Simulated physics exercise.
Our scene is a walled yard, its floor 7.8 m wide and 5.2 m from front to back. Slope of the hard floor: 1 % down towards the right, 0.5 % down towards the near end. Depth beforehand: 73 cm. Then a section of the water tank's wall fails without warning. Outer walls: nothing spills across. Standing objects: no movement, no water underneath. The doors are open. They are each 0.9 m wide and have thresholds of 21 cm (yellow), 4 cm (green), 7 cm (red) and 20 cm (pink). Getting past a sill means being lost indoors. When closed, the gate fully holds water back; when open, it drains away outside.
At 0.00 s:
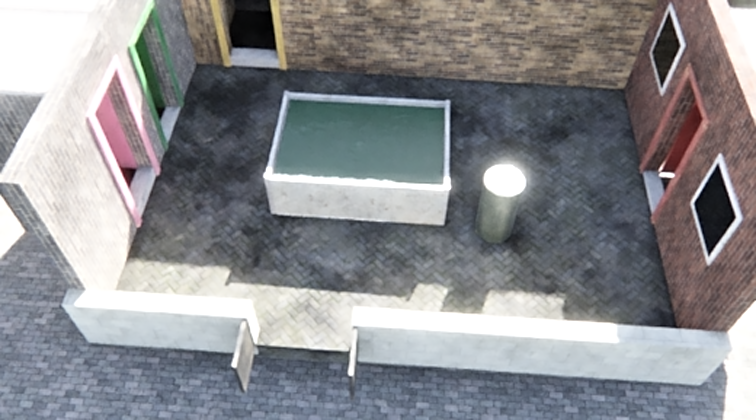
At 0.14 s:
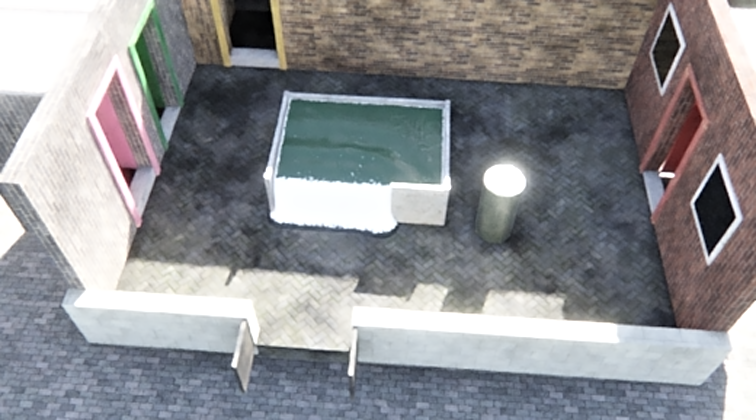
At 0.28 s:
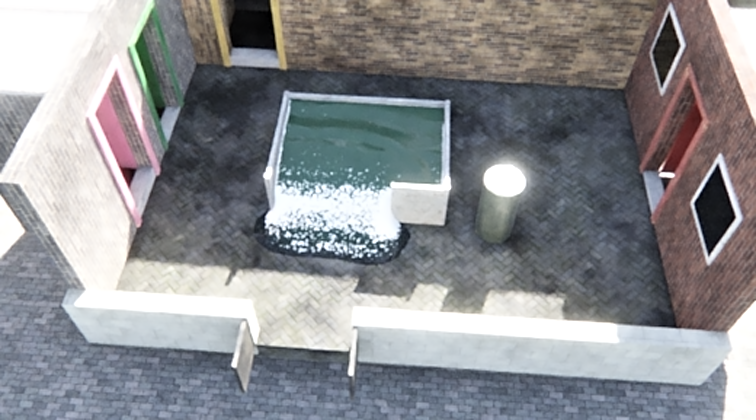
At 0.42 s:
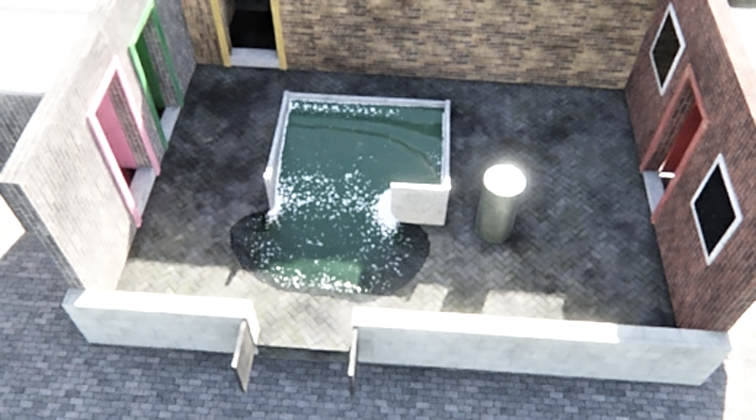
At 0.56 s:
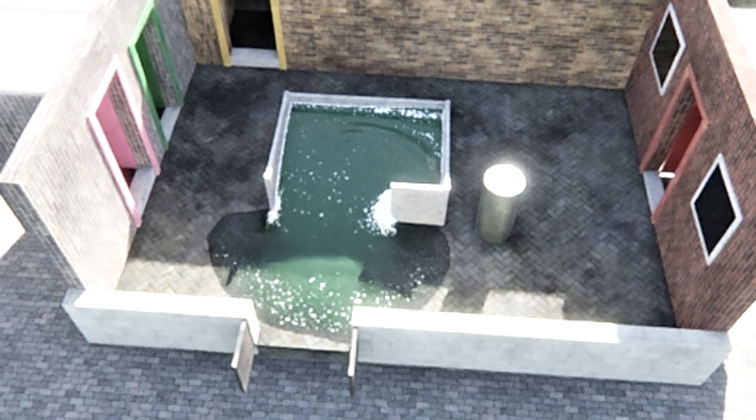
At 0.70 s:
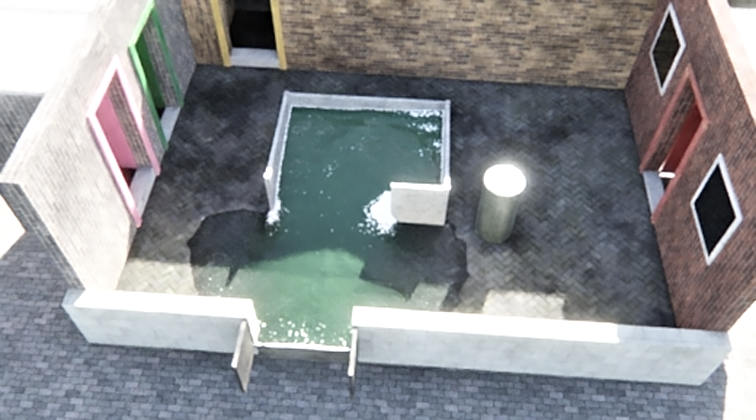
A walled tank's front opens and green water pours across the yard to the gateway.
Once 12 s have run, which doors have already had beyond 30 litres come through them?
After 12 s: The yellow door has not yet; the green door has not yet; the red door has not yet; the pink door has not yet.
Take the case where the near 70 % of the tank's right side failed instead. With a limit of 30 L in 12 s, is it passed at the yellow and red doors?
Yellow: Within the limit; red: Exceeding the limit.
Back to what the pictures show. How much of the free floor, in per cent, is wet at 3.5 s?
I'd say around 55 % is wet.
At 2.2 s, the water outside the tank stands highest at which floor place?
Look around (107, 316).
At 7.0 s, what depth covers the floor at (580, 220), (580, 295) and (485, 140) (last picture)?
4, 3 and 0 cm, respectively.
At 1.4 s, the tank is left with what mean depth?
Depth, averaged: Around 40 centimetres.
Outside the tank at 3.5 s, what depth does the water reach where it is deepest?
Max depth: About 22 centimetres.
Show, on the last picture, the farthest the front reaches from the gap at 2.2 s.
Point: Roughly (671, 358).
After 1.4 s water covers 20 % of the floor and is deepest (38 cm) near (238, 326); yellow door not reached, green door not reached, red door not reached, pink door not reached.
After 2.2 s water covers 30 % of the floor and is deepest (44 cm) near (107, 316); yellow door not reached, green door not reached, red door not reached, pink door not reached.
After 3.5 s water covers 55 % of the floor and is deepest (22 cm) near (133, 318); yellow door not reached, green door 3 cm at the sill, 0 L in, red door 4 cm at the sill, 0 L in, pink door 7 cm at the sill, 0 L in.
After 7.0 s water covers 85 % of the floor and is deepest (10 cm) near (671, 358); yellow door 8 cm at the sill, 0 L in, green door 2 cm at the sill, 0 L in, red door 5 cm at the sill, 0 L in, pink door 4 cm at the sill, 0 L in.
After 12.0 s water covers 95 % of the floor and is deepest (10 cm) near (641, 217); yellow door 2 cm at the sill, 0 L in, green door 3 cm at the sill, 2 L in, red door 10 cm at the sill, 1 L in, pink door 2 cm at the sill, 0 L in.
